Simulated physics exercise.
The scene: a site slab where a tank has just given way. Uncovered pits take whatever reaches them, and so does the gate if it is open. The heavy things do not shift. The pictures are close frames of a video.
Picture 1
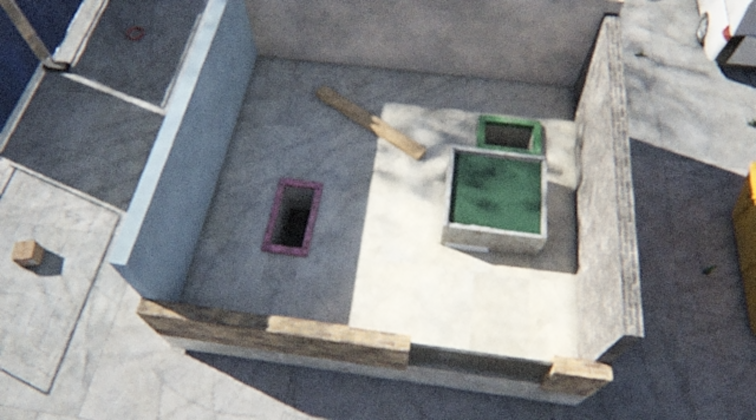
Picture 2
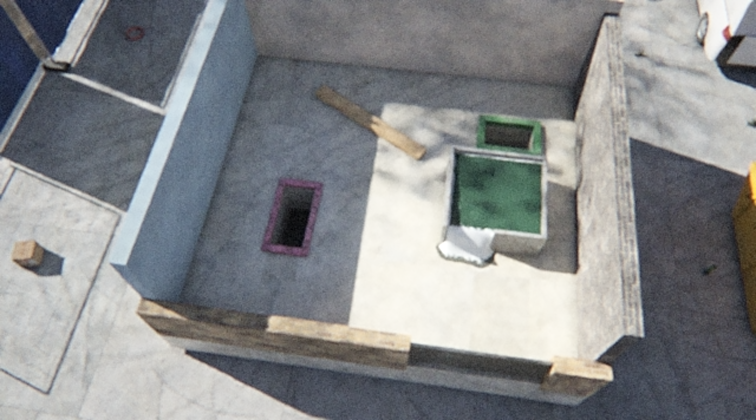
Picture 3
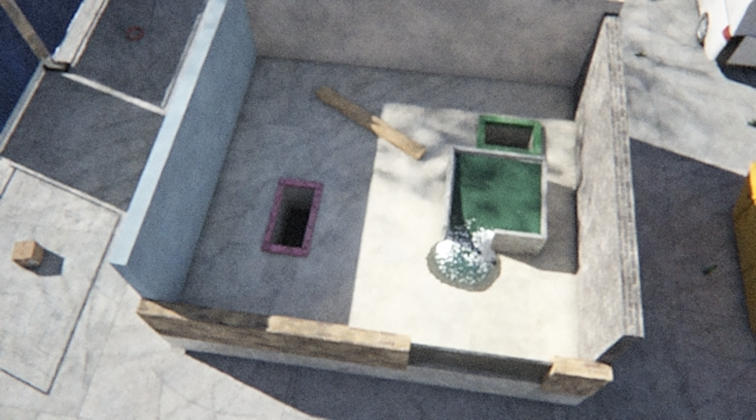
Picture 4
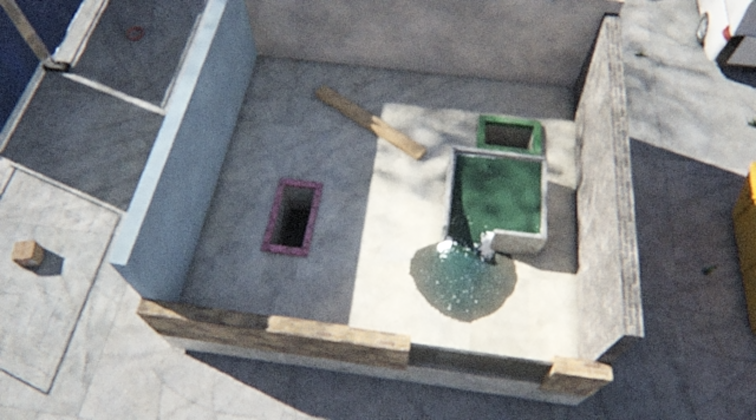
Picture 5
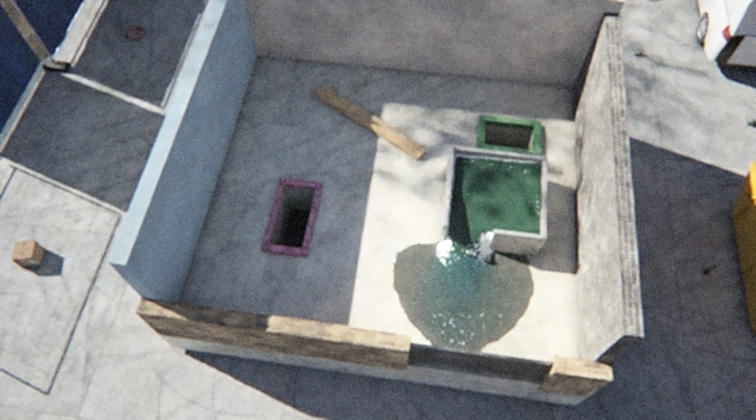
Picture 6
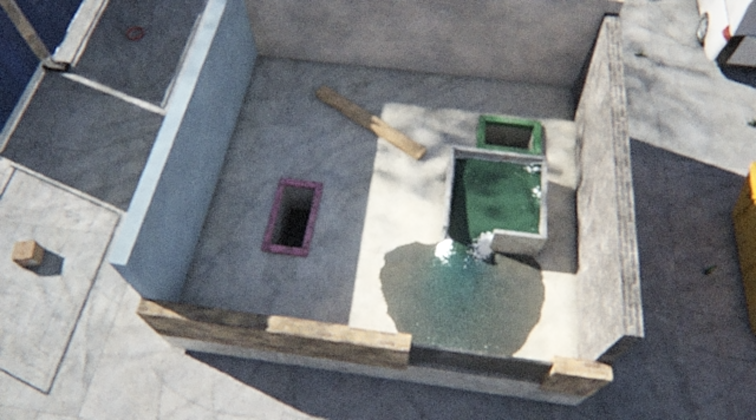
To begin with, still green water fills a square tank on a walled slab, near a purple-rimmed opening and a loose plank. White water then bursts from the tank's front left corner. It spreads into a widening greenish pool across the sunlit floor, reaching the low front edge, while water keeps pouring out.
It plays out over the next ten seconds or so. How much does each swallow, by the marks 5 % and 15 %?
In the end: The gate takes less than 5 %; the pink pit takes less than 5 %; the green pit takes less than 5 %.
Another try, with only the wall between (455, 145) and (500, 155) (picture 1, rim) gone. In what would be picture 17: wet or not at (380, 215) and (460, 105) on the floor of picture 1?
As listed: Free of water, awash.
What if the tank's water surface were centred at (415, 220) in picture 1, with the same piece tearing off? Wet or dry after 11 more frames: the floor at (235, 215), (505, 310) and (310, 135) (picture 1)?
One after the other: Clear, under water, no water.
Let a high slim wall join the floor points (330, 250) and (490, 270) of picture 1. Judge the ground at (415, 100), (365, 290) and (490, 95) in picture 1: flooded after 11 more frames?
In turn: Clear, dry, clear.
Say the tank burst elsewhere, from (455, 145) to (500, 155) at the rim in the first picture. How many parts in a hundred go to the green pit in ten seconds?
Per cent: Green 10.
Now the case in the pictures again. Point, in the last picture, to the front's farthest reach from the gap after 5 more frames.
At about (308, 336).
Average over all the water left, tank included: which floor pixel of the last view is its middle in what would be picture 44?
Close to (395, 245).
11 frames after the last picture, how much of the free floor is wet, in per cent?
Roughly 20 per cent.
A moment on, water covers 15 % of the floor; the gate 0 %, the pink pit 0 %, the green pit 0 %.
Next, water covers 20 % of the floor; the gate 0 %, the pink pit 0 %, the green pit 0 %.
Then, water covers 35 % of the floor; the gate 0 %, the pink pit 0 %, the green pit 0 %.
Later, water covers 60 % of the floor; the gate 0 %, the pink pit 0 %, the green pit 0 %.
In the end, water covers 80 % of the floor; the gate 0 %, the pink pit 0 %, the green pit 0 %.
